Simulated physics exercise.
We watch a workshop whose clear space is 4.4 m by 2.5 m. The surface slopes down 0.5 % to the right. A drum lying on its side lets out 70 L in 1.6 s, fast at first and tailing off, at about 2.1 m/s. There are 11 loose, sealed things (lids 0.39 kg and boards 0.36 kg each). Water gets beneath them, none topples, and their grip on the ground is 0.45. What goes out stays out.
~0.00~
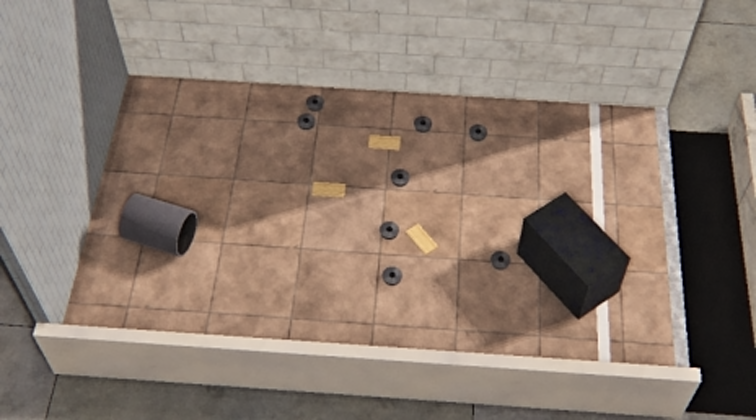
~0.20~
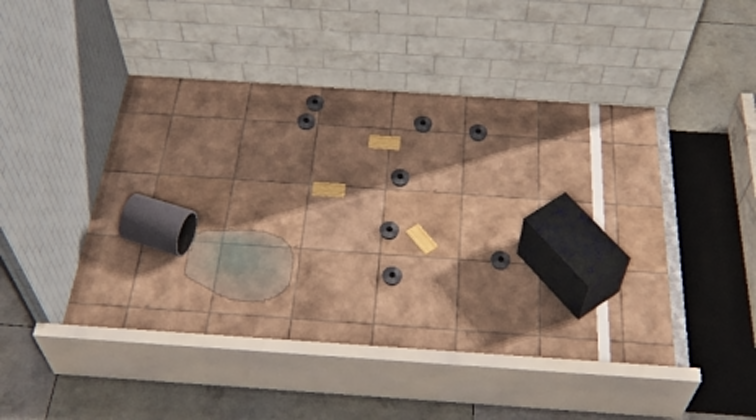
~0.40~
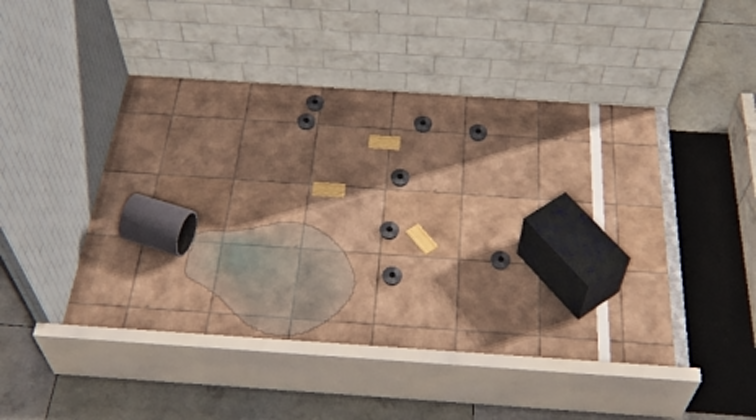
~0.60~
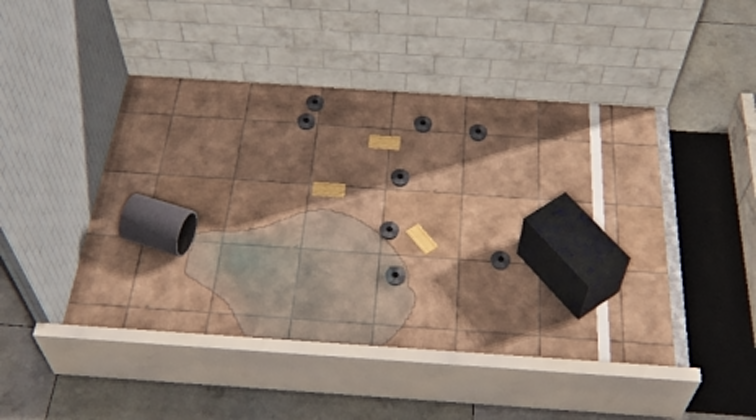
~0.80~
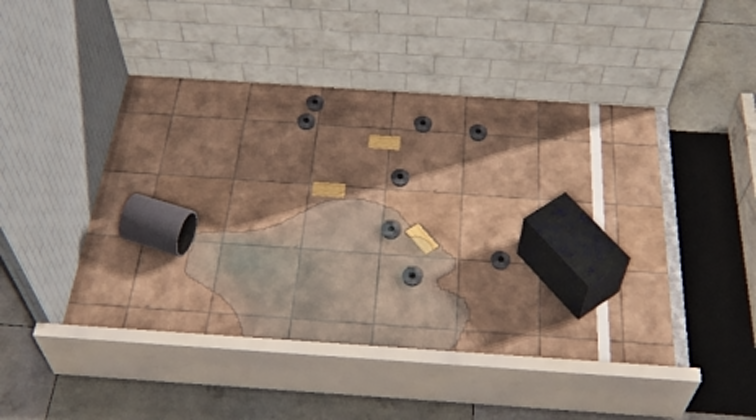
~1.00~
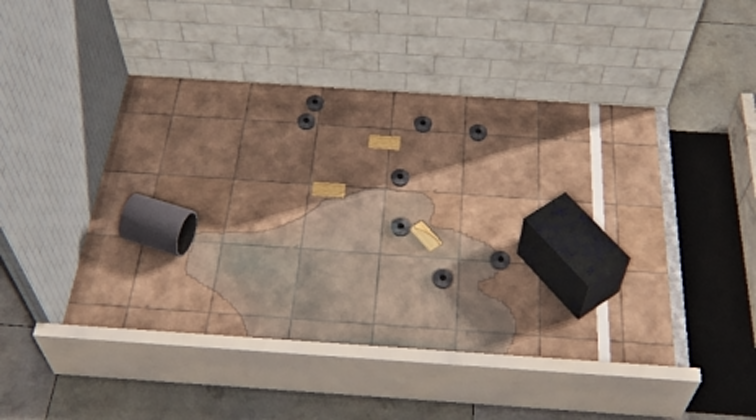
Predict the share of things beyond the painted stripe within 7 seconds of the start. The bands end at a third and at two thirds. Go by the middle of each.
It is less than a third.
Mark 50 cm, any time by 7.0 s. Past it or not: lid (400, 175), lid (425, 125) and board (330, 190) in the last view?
In that order: Under, less, less.
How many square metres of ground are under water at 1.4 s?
Roughly 3.0 m2.
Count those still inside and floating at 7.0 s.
0 of them.
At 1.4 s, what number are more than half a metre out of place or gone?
I count 1.
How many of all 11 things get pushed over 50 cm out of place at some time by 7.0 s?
That makes 4.
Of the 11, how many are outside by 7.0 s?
2 of them.
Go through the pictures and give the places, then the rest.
In the first frame, a lid at (392, 275) rests on the ground; a lid at (389, 230) rests on the ground; 0.0 m2 under water; 0 of 11 have shifted.
In the second frame, a lid at (392, 275) rests on the ground; a lid at (389, 230) rests on the ground; water covers 0.4 m2; 0 of 11 have shifted.
In the third frame, a lid at (392, 275), on the bottom; a lid at (389, 230) rests on the ground; 0.8 m2 under water; 0 of 11 have shifted.
In the fourth frame, a lid at (395, 275) rests on the ground; a lid at (389, 230) rests on the ground; 1.5 m2 under water; 0 of 11 have shifted.
In the fifth frame, a lid at (412, 276), on the bottom, 15 cm from its start; a lid at (391, 229) rests on the ground; 2.0 m2 under water; 1 of 11 have shifted.
In the sixth frame, a lid at (443, 278) rests on the ground, 37 cm from its start; a lid at (401, 227) rests on the ground, 9 cm from its start; water covers 2.4 m2; 2 of 11 have shifted.
After 1.4 s 0 of 11 are over the mark; 0 afloat.
After 3.1 s 2 of 11 are over the mark; 1 afloat.
After 4.9 s 2 of 11 are over the mark; 0 afloat.
After 7.0 s 2 of 11 are over the mark; 0 afloat.
